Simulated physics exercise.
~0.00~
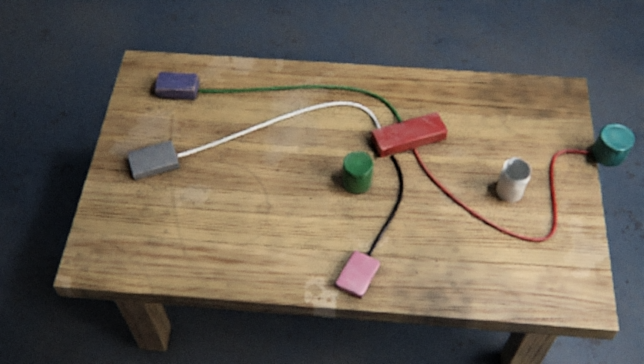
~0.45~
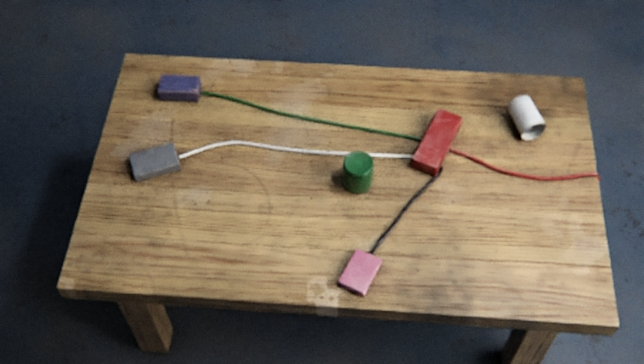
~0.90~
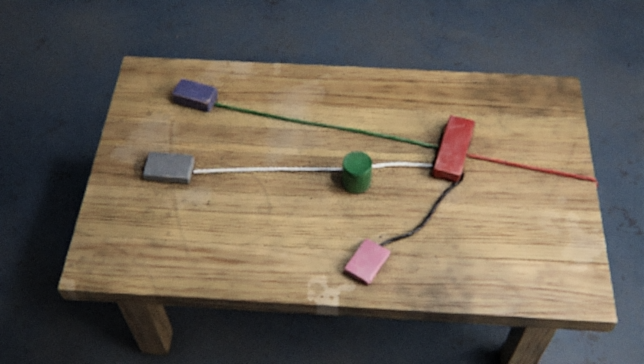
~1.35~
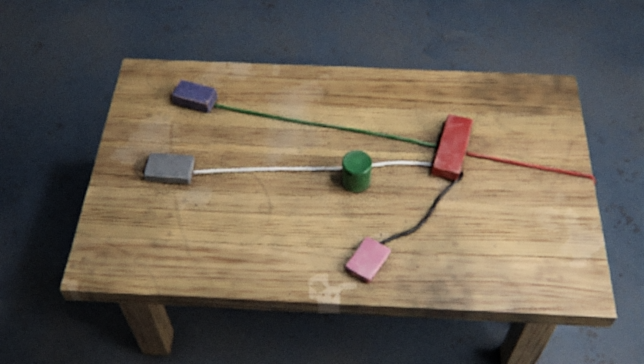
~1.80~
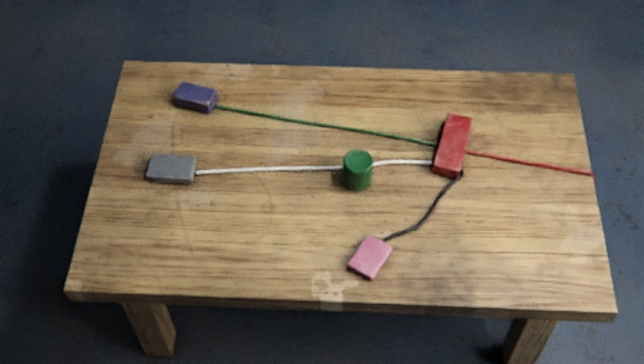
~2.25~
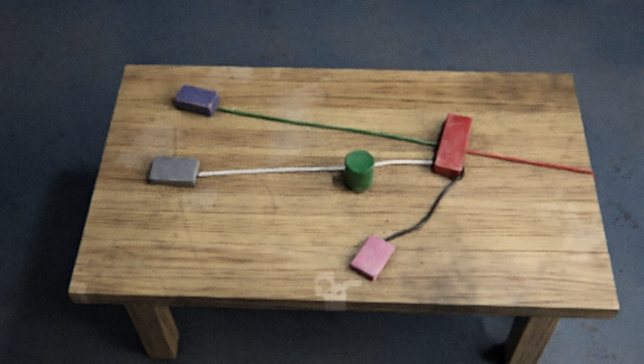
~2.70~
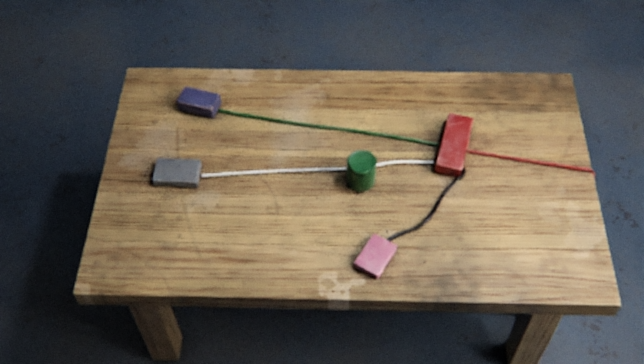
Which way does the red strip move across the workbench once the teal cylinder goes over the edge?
The red strip moves to the right, toward the edge where the red cable runs off the bench.
